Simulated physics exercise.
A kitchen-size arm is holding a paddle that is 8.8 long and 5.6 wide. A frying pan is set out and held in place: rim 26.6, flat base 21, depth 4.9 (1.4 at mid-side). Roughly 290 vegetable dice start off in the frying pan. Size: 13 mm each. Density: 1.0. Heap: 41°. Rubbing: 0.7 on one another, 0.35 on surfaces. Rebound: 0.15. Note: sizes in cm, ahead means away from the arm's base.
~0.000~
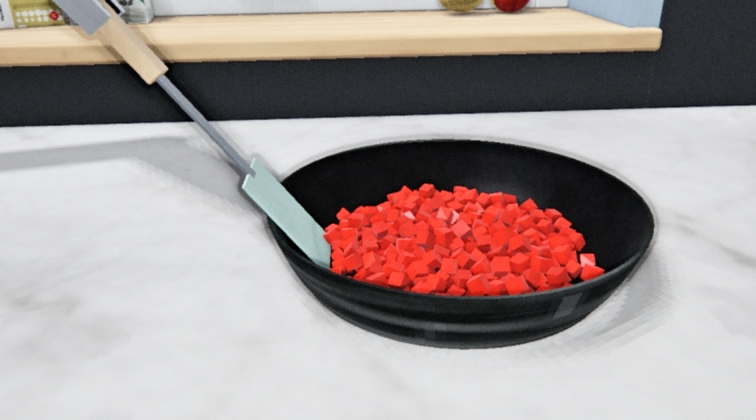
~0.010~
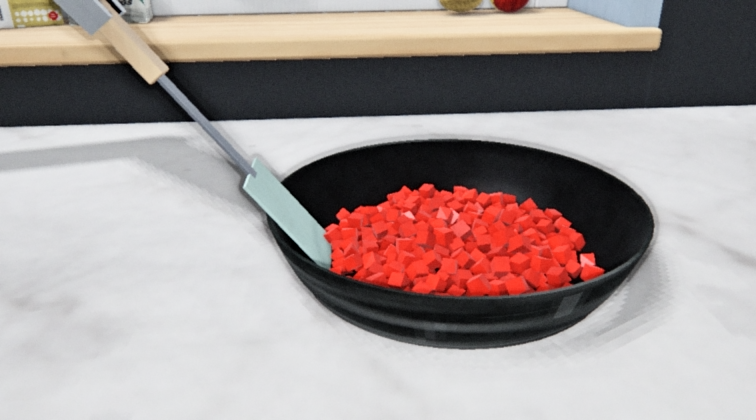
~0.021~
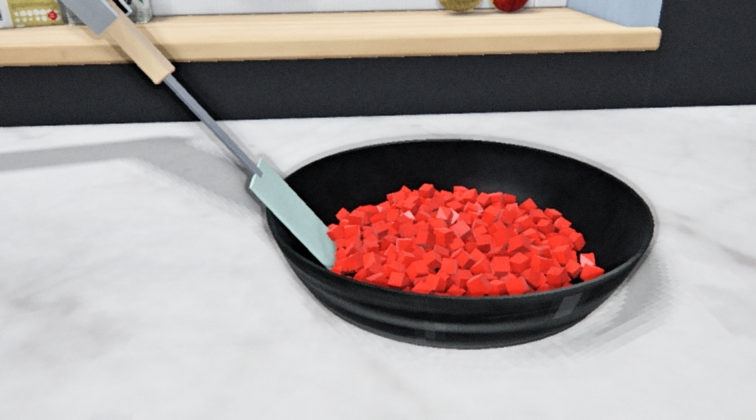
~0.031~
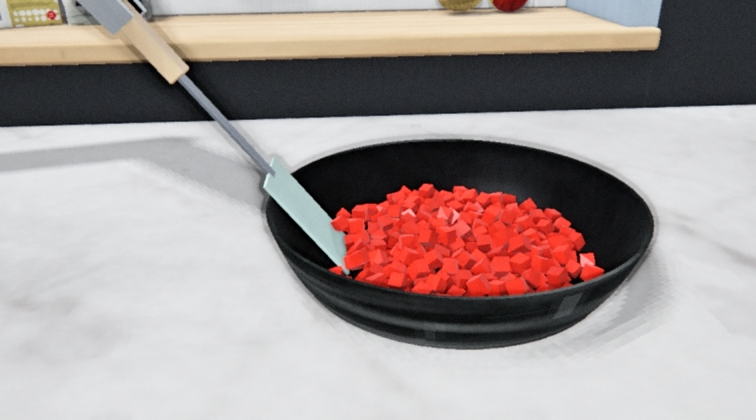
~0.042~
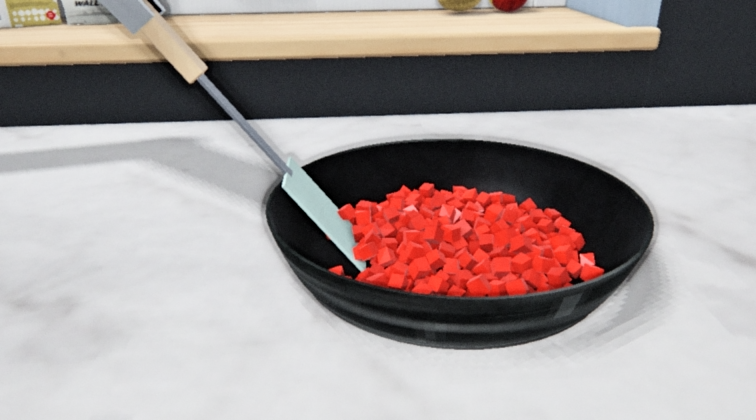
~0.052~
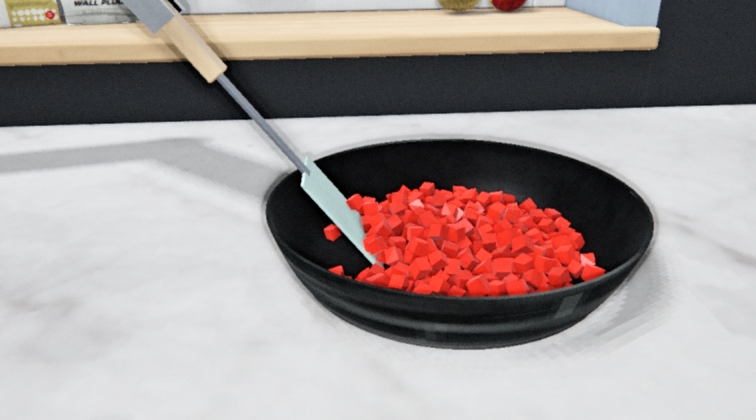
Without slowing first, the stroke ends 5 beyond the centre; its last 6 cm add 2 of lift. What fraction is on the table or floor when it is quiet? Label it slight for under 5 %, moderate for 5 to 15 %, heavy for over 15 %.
Label: Moderate.
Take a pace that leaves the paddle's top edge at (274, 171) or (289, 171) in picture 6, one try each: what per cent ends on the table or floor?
First try around 0 %, second try around 0 %.
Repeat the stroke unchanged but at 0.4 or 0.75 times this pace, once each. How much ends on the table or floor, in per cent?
Estimates in order: 0 per cent, 0 per cent.
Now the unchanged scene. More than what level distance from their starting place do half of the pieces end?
Level distance of around 2 cm.
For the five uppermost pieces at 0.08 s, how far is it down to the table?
Somewhere around 5 centimetres high.
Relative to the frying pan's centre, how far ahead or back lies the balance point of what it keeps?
Ahead, by around 4.0 cm.
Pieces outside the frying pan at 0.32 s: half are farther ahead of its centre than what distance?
It's close to 18 cm ahead of the centre.
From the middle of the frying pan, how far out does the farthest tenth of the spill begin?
Roughly 30 cm.
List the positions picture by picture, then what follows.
The paddle top edge at (249, 172), sloping 53°; upper third of the load around (450, 230), from x 330 to 590, top at y 190; 286 in the frying pan, in the first picture.
The paddle top edge at (250, 172), sloping 53°; upper third of the load around (450, 230), from x 335 to 590, top at y 190, in the second picture.
The paddle top edge at (256, 172), sloping 53°; upper third of the load around (450, 230), from x 335 to 590, top at y 190, in the third picture.
The paddle top edge at (269, 171), sloping 53°; upper third of the load around (445, 230), from x 335 to 590, top at y 190, in the fourth picture.
The paddle top edge at (286, 171), sloping 53°; upper third of the load around (440, 230), from x 335 to 590, top at y 190, in the fifth picture.
The paddle top edge at (304, 170), sloping 53°; upper third of the load around (440, 225), from x 335 to 595, top at y 190; 286 in the frying pan, in the sixth picture.
After 0.08 s, sloping 53°, highest piece 6 above the table; 286 in the frying pan.
After 0.10 s, sloping 53°, highest piece 7 above the table; 286 in the frying pan.
After 0.32 s, sloping 53°, highest piece 6 above the table; 264 in the frying pan, 15 on the table or floor, 7 on the blade or in flight.
After 1.37 s, sloping 53°, highest piece 6 above the table; 264 in the frying pan, 22 on the table or floor.
In the end, 264 in the frying pan, 22 on the table or floor. That is 8 % on the table or floor.
